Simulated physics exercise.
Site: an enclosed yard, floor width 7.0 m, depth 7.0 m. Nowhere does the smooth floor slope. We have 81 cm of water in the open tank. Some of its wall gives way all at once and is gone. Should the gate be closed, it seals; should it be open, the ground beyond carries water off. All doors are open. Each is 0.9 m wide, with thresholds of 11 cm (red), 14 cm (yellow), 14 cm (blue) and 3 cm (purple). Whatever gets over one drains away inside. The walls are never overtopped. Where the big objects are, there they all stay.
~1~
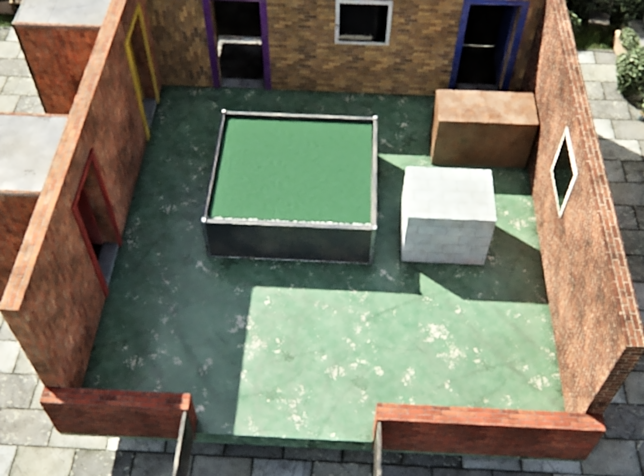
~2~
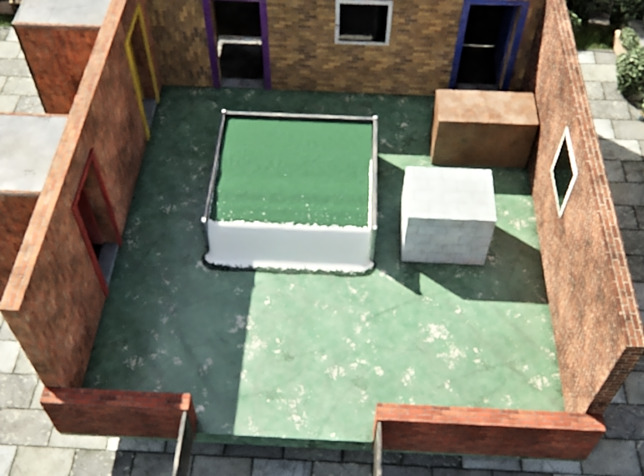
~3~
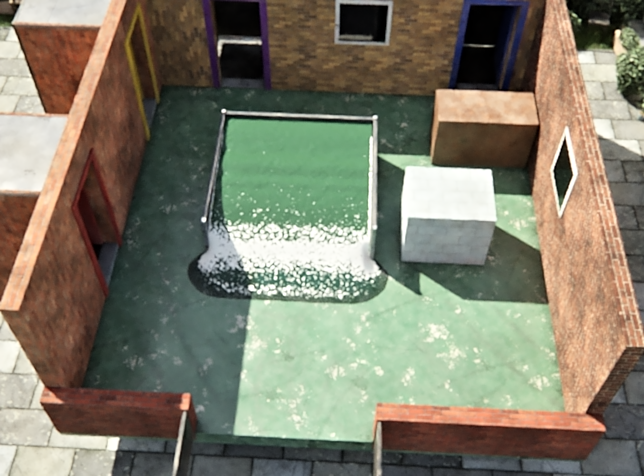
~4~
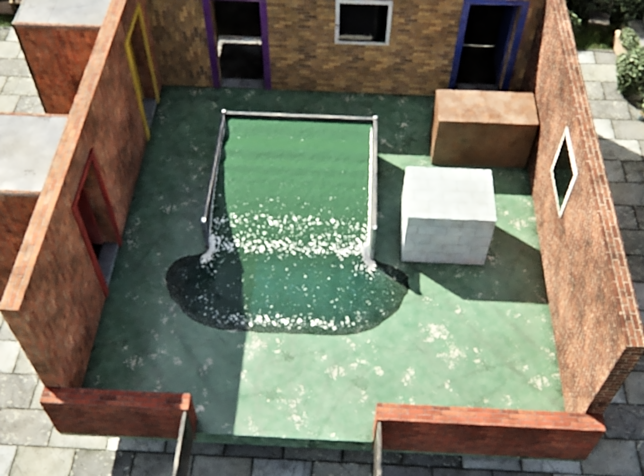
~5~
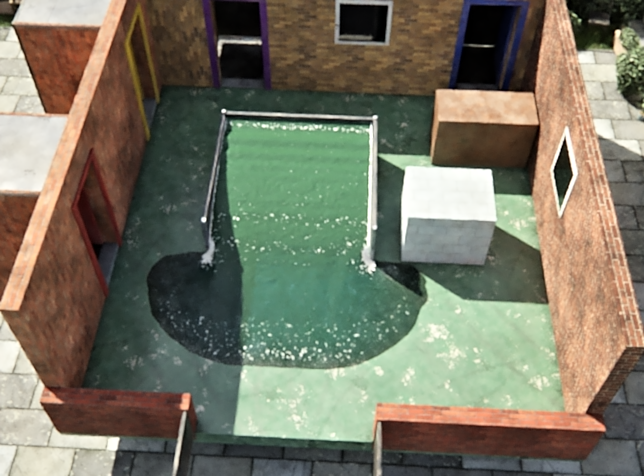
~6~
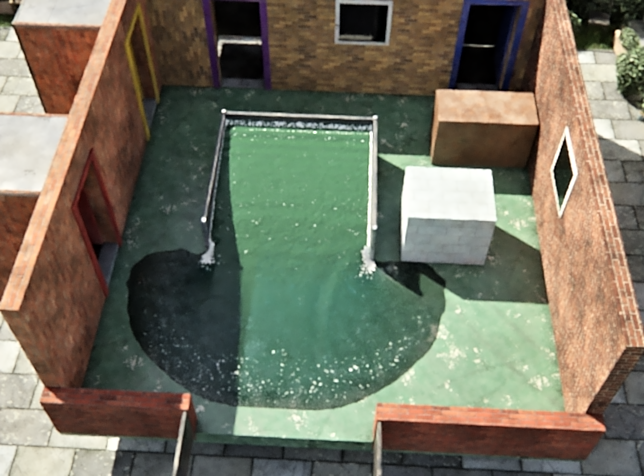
Water pours from the open tank's near side and spreads across the green yard floor.
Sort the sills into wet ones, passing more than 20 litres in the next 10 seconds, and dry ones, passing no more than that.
Red door: Dry; yellow door: Dry; blue door: Dry; purple door: Wet.
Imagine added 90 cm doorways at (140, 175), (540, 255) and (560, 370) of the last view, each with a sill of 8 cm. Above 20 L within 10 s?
Door 1: Lower; door 2: Lower; door 3: Higher.
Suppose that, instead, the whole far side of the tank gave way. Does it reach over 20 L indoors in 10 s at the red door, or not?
Against that limit: Red below.
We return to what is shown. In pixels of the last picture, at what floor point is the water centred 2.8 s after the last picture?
Centre: Roughly (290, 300) px.
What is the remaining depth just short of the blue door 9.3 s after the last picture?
Depth: ~ 1.0 cm.
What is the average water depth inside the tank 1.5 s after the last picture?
Some 27 cm.
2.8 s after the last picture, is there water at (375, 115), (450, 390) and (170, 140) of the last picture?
First spot not yet wet, second submerged, third not yet wet.
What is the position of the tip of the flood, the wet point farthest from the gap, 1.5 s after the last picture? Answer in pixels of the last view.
Near (559, 435).
Then, 0.7 s after the last picture water covers 40 % of the floor and is deepest (34 cm) near (76, 410); red door 3 cm at the sill, 0 L in, yellow door not reached, blue door not reached, purple door not reached.
Then, 1.5 s after the last picture water covers 45 % of the floor and is deepest (46 cm) near (76, 410); red door 2 cm at the sill, 0 L in, yellow door not reached, blue door not reached, purple door not reached.
Then, 2.8 s after the last picture water covers 50 % of the floor and is deepest (28 cm) near (559, 435); red door 11 cm at the sill, 0 L in, yellow door not reached, blue door not reached, purple door not reached.
Then, 5.3 s after the last picture water covers 75 % of the floor and is deepest (16 cm) near (189, 91); red door 8 cm at the sill, 0 L in, yellow door 3 cm at the sill, 0 L in, blue door not reached, purple door 8 cm at the sill, 10 L in.
Then, 9.3 s after the last picture water covers 95 % of the floor and is deepest (9 cm) near (381, 188); red door 4 cm at the sill, 0 L in, yellow door 7 cm at the sill, 0 L in, blue door 1 cm at the sill, 0 L in, purple door 7 cm at the sill, 75 L in.
